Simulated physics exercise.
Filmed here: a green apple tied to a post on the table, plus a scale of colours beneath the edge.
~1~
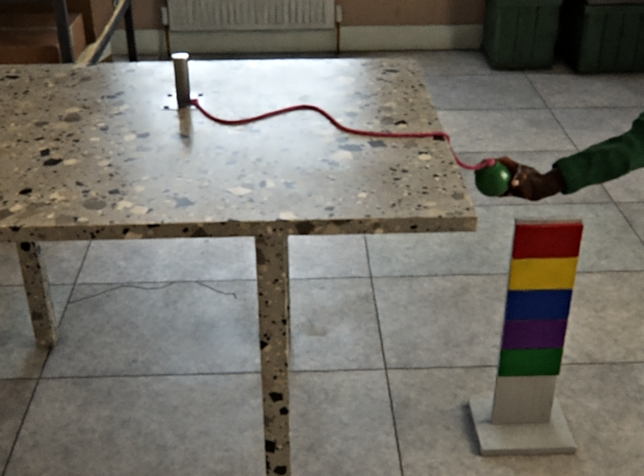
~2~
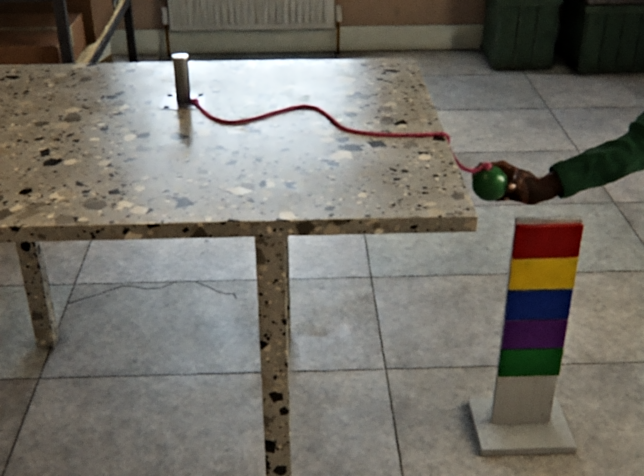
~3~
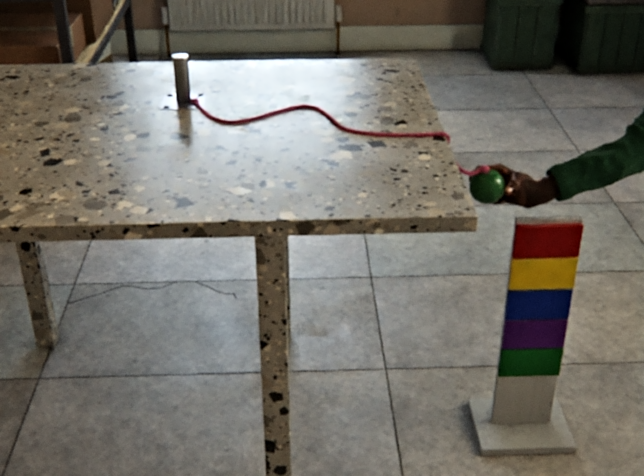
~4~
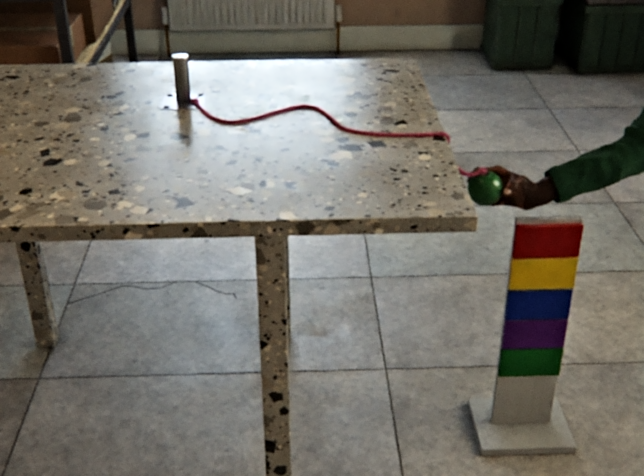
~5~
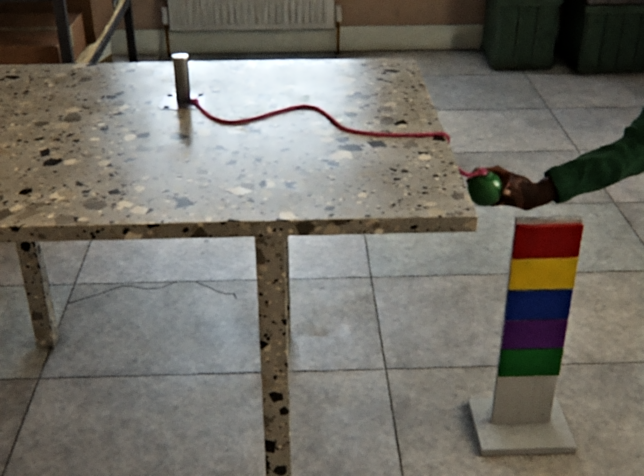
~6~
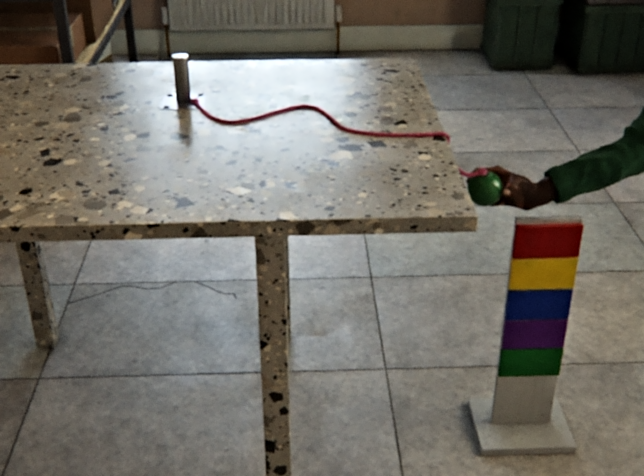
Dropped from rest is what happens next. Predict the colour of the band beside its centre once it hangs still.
I would predict yellow.
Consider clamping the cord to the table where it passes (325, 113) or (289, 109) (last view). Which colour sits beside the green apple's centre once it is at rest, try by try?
Taking them in turn: Red; red.
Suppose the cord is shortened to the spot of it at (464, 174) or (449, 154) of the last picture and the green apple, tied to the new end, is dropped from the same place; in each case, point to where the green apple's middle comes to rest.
For the first cut it's about (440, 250), and for the second about (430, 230).
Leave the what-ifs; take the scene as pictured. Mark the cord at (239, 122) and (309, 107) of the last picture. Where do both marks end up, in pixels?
The first ends at (272, 108) and the second at (348, 116).
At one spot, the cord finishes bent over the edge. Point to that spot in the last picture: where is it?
That spot is around (370, 134).
Soon after, apple near (455, 268); level with yellow.
Then, apple near (421, 266); level with yellow.
At rest, apple near (436, 271); level with yellow. Its middle rests at the yellow band.
